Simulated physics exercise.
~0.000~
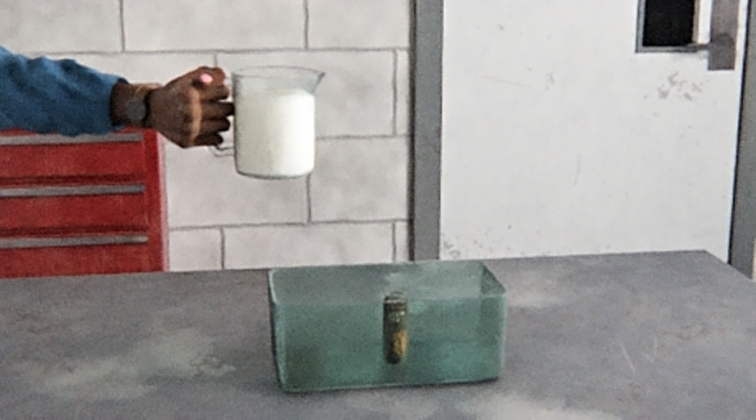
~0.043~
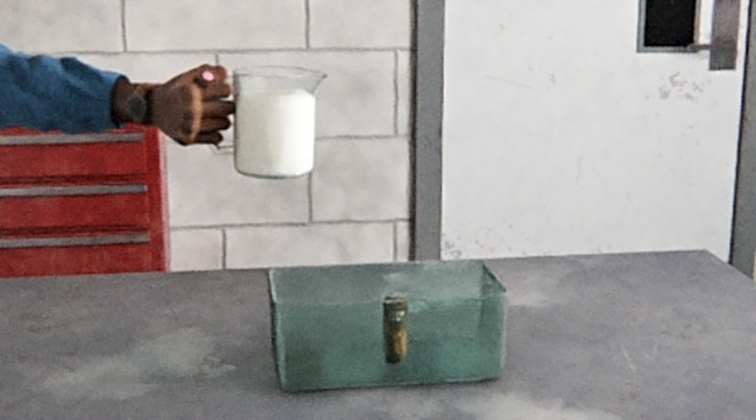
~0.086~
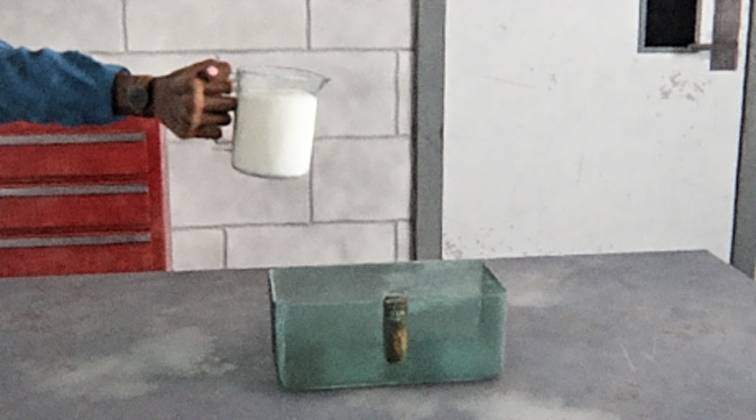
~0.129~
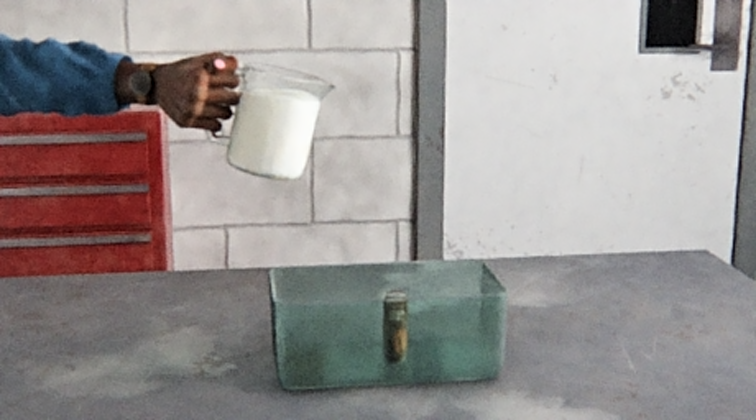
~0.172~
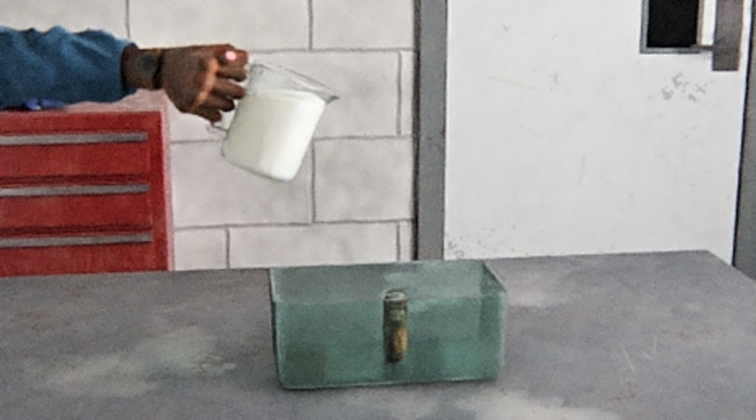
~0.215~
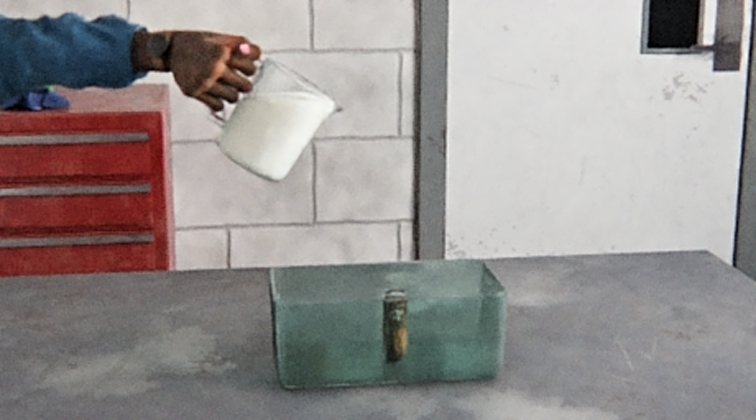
A dark-skinned hand in a blue sleeve and a wristwatch, reaching in from the left, slowly tilts a clear jug of white milk to the right, its handle side rising slightly while the milk stays inside. Below sits a greenish, see-through oblong basin with a small, dark yellowish-brown tin, on a mottled grey tabletop. The steady, level view faces a pale block wall, red drawers at left and a whitish door at right.
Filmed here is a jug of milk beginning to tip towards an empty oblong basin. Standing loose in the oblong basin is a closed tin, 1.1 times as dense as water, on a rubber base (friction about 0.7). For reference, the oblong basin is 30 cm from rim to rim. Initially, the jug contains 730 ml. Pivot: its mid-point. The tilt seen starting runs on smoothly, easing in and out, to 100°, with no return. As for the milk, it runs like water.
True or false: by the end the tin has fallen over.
False.
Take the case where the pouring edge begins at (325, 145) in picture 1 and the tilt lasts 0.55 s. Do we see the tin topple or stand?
After that, the tin overturns.
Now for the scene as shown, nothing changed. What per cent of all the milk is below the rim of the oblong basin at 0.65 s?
Near 44 in a hundred.
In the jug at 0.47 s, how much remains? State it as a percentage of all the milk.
66 %.
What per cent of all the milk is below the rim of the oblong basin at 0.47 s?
About 2 per cent.
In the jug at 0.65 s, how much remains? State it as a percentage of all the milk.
24 per cent or so.
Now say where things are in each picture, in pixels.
Tilt 0°; pouring edge (326, 73); surface from (234, 95) to (311, 93); the oblong basin's rim runs from (271, 288) to (495, 278); the tin's top is at (395, 298), in the first frame.
Tilt 2°; pouring edge (327, 74); surface from (235, 94) to (312, 93), in the second frame.
Tilt 6°; pouring edge (331, 78); surface from (237, 93) to (315, 94), in the third frame.
Tilt 13°; pouring edge (336, 85); surface from (240, 94) to (318, 95), in the fourth frame.
Tilt 22°; pouring edge (340, 96); surface from (239, 105) to (324, 98), in the fifth frame.
Tilt 33°; pouring edge (344, 108); surface from (233, 113) to (334, 103), in the sixth frame.
By 0.47 s the tilt is 94° and 66 per cent is still to pour; the tin stands where it began.
By 0.65 s the tilt is 100° and 25 per cent is still to pour; the tin stands where it began.
By 0.84 s the tilt is 100° and 8 per cent is still to pour; the tin stands where it began.
By 1.05 s the tilt is 100° and 2 per cent is still to pour; the tin stands where it began.
At rest the tin stands where it began.
